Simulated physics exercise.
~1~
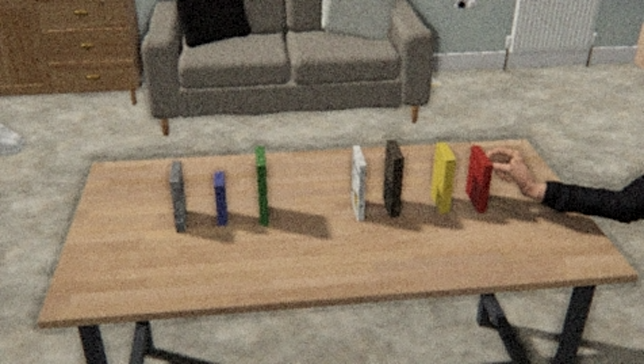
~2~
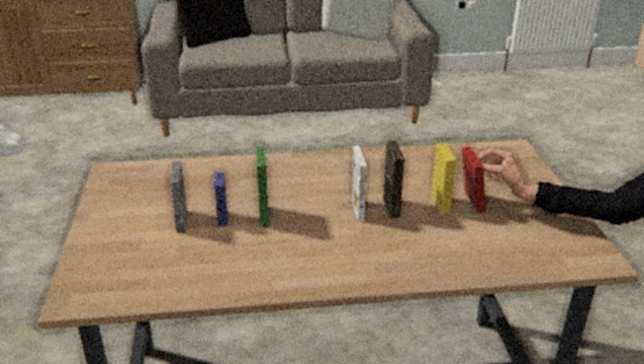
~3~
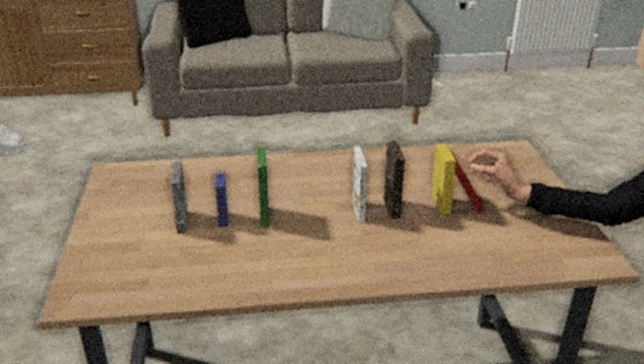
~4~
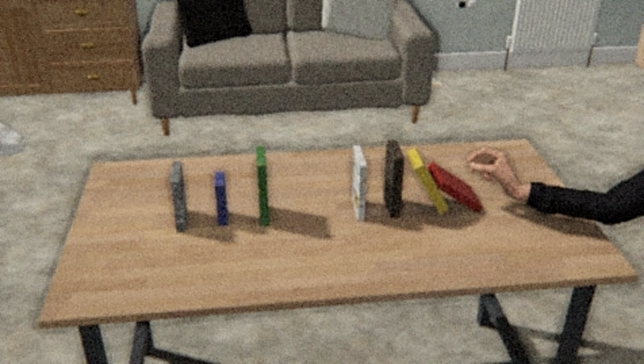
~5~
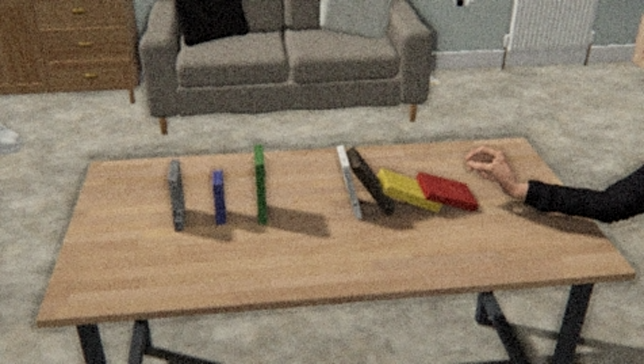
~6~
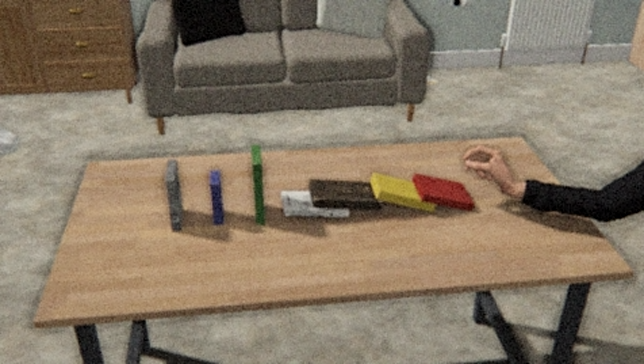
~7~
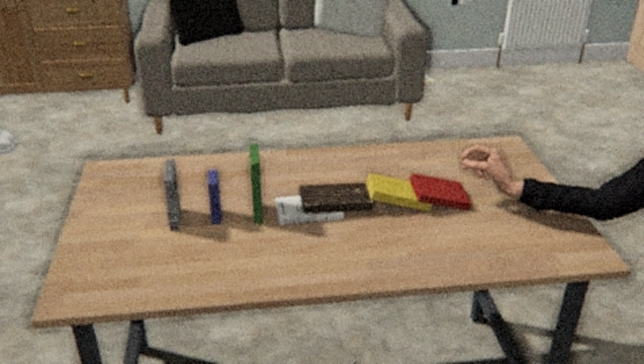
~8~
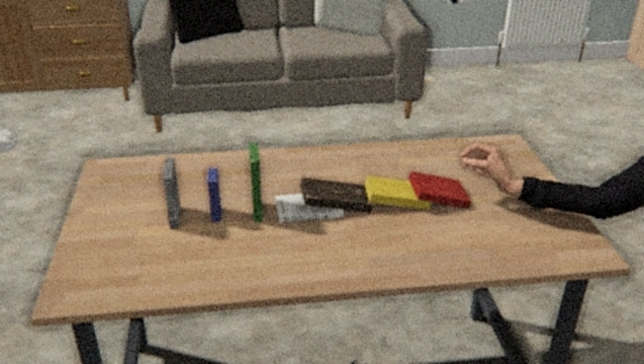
Red board tipped by a hand falling left, toppling yellow, black and white pieces in turn, while green, blue and grey stay upright.
